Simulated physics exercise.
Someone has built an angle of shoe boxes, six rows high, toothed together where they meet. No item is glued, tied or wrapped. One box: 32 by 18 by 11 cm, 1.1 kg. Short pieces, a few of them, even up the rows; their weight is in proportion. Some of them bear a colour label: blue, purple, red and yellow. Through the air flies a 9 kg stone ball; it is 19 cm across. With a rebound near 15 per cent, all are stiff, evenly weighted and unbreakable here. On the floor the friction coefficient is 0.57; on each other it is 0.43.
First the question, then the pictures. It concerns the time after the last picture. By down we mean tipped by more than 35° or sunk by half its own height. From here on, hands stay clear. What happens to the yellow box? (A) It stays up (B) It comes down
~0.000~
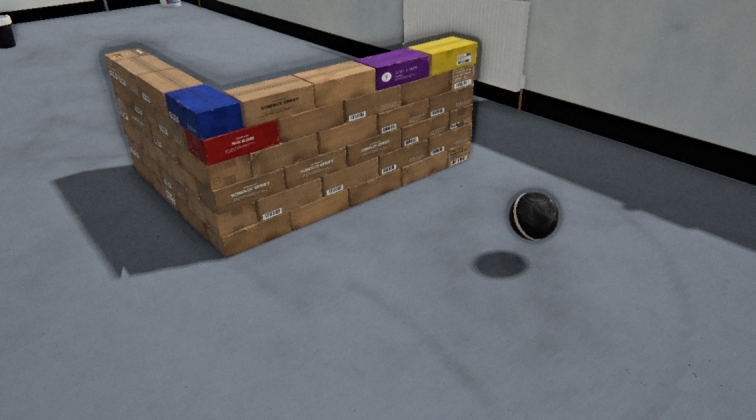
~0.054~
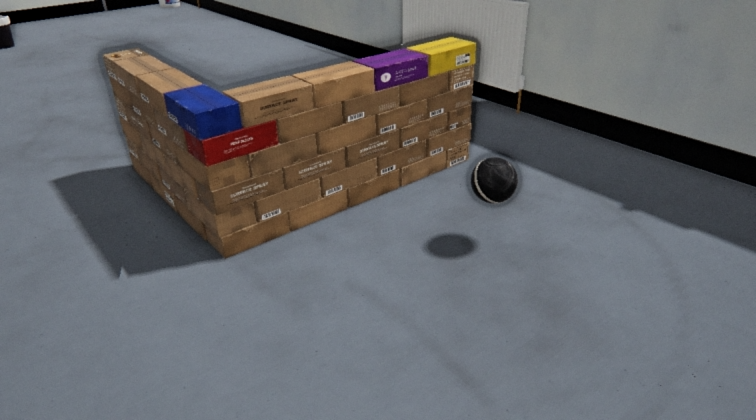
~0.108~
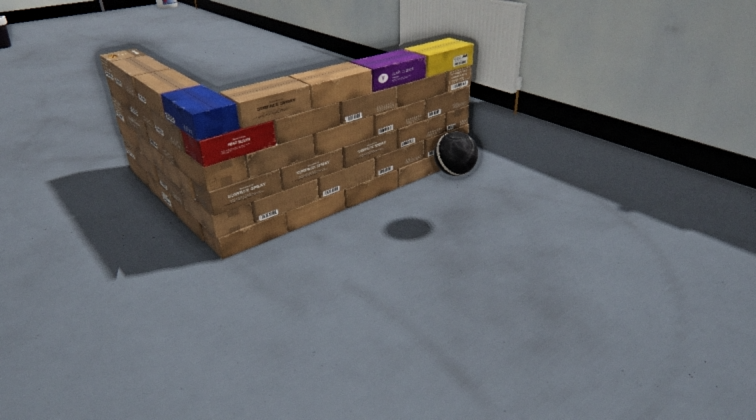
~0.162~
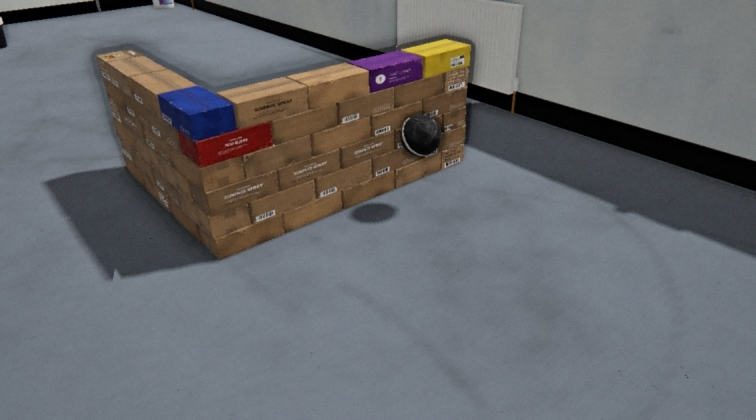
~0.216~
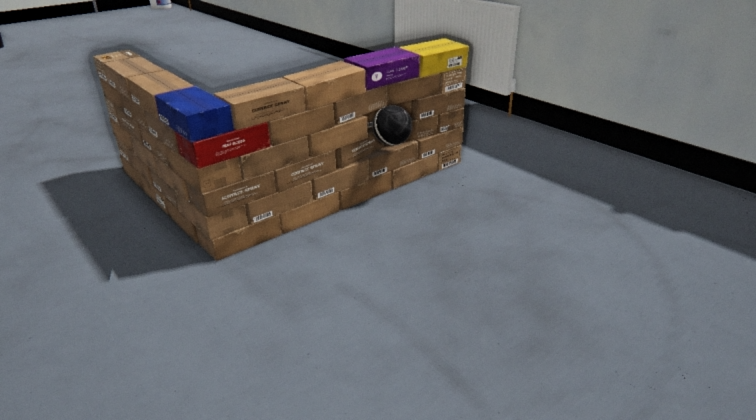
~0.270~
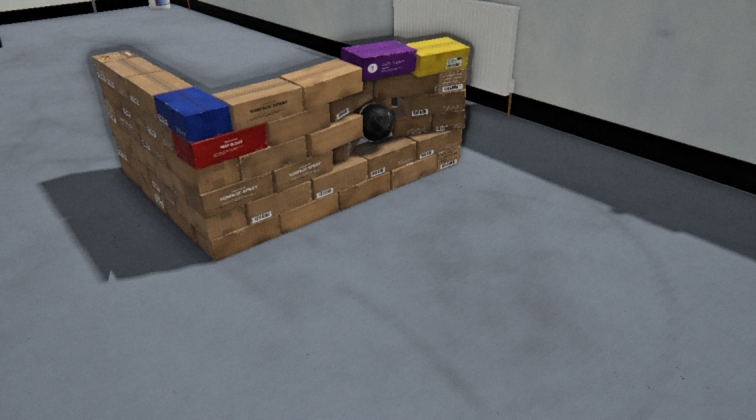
Answer: B.
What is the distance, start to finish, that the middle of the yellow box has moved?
Net straight-line distance: Approx. 142 cm.
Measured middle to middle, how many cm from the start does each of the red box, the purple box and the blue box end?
Displacements: Red = 0, purple = 55, blue = 0 (cm).
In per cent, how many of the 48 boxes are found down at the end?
30 per cent.
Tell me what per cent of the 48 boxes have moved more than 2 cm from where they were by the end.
I count 30 % as shifted.
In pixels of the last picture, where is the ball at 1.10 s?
I'd put it somewhere around (241, 99).
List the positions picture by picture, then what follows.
In the first picture (we follow the side turned to the camera; the camera pans a little), ball (534, 216) 72 cm from contact, 4.2 m/s; yellow box (455, 59); red box (243, 143); purple box (404, 72); no piece has moved.
In the second picture, ball (494, 181) 52 cm from contact, 4.0 m/s; yellow box (454, 59).
In the third picture, ball (456, 154) 31 cm from contact, 3.9 m/s; yellow box (452, 60).
In the fourth picture, ball (421, 136) 11 cm from contact, 3.8 m/s; yellow box (449, 61).
In the fifth picture, ball (392, 126) after contact, 2.5 m/s; yellow box (446, 62) tipped 3°; purple box (394, 72) displaced 19 mm; 7 stirred so far.
In the sixth picture, ball (374, 123) after contact, 2.4 m/s; yellow box (445, 62) tipped 6°; purple box (390, 65) tipped 5°; red box (232, 146) displaced 9 mm; 16 stirred so far.
Around 0.56 s, ball still moving; 4 of the 48 boxes down; yellow box tipped 9°; purple box tipped 27°, 13 cm lower.
Around 1.10 s, ball still moving; 15 of the 48 boxes down; yellow box tipped 33°, 27 cm lower; purple box 43 cm lower.
Finally (2.5 s), ball rolling away; 14 of the 48 boxes down; yellow box 54 cm lower; purple box 43 cm lower; red box displaced 10 mm. Seen by the last camera, middles, yellow box near (364, 87), purple box near (341, 136).
